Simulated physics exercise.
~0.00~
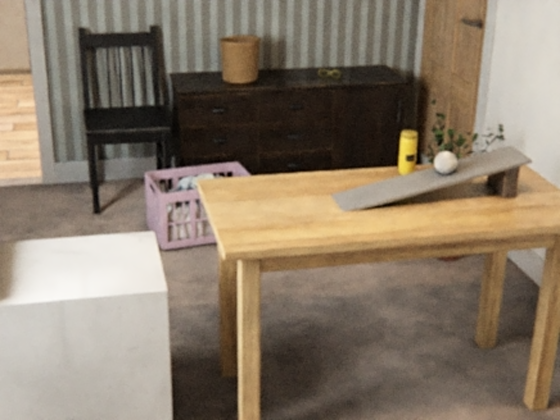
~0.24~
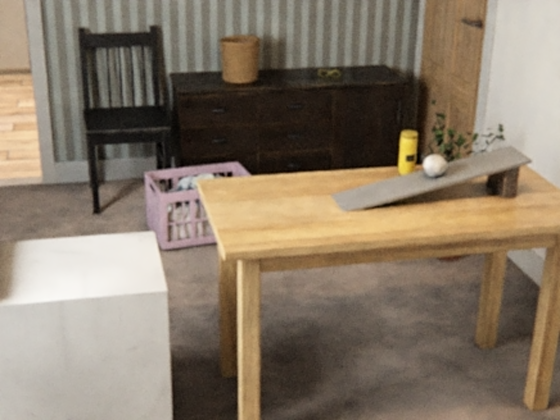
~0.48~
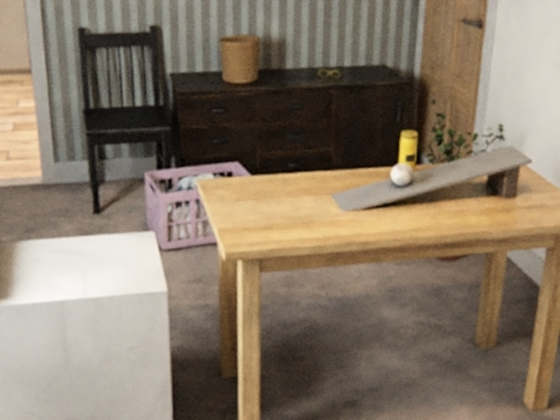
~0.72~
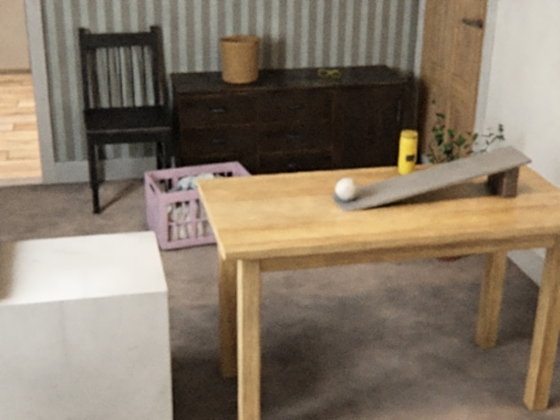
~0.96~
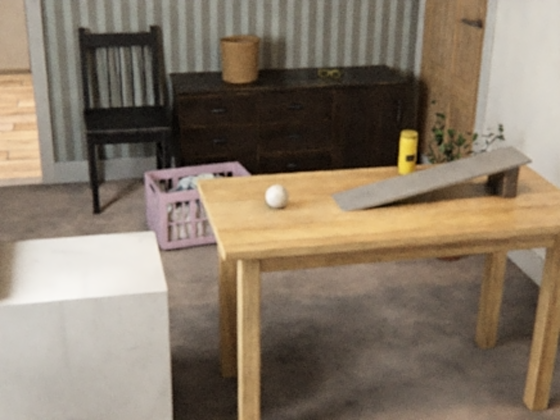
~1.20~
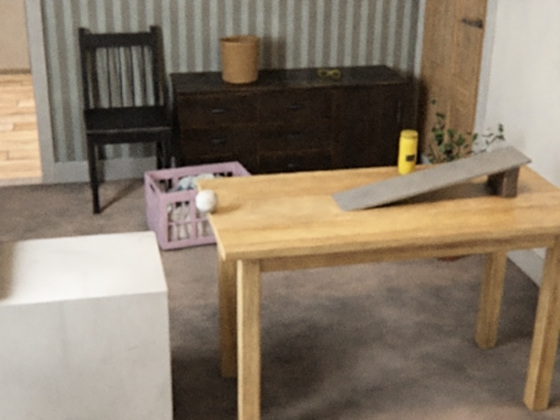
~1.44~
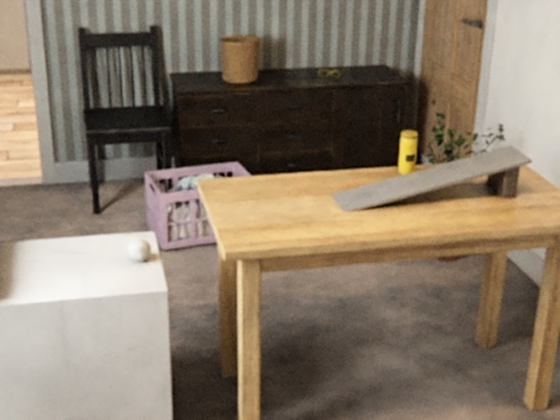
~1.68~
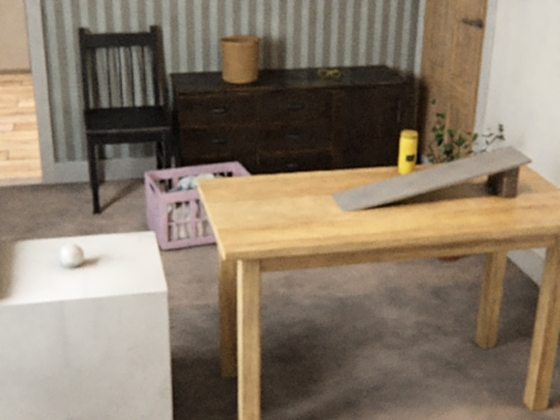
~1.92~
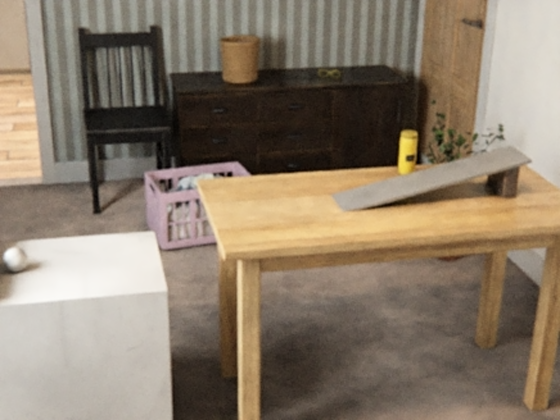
In a room, a white ball rolls down a ramp, leaves the table, and crosses a white block leftward.
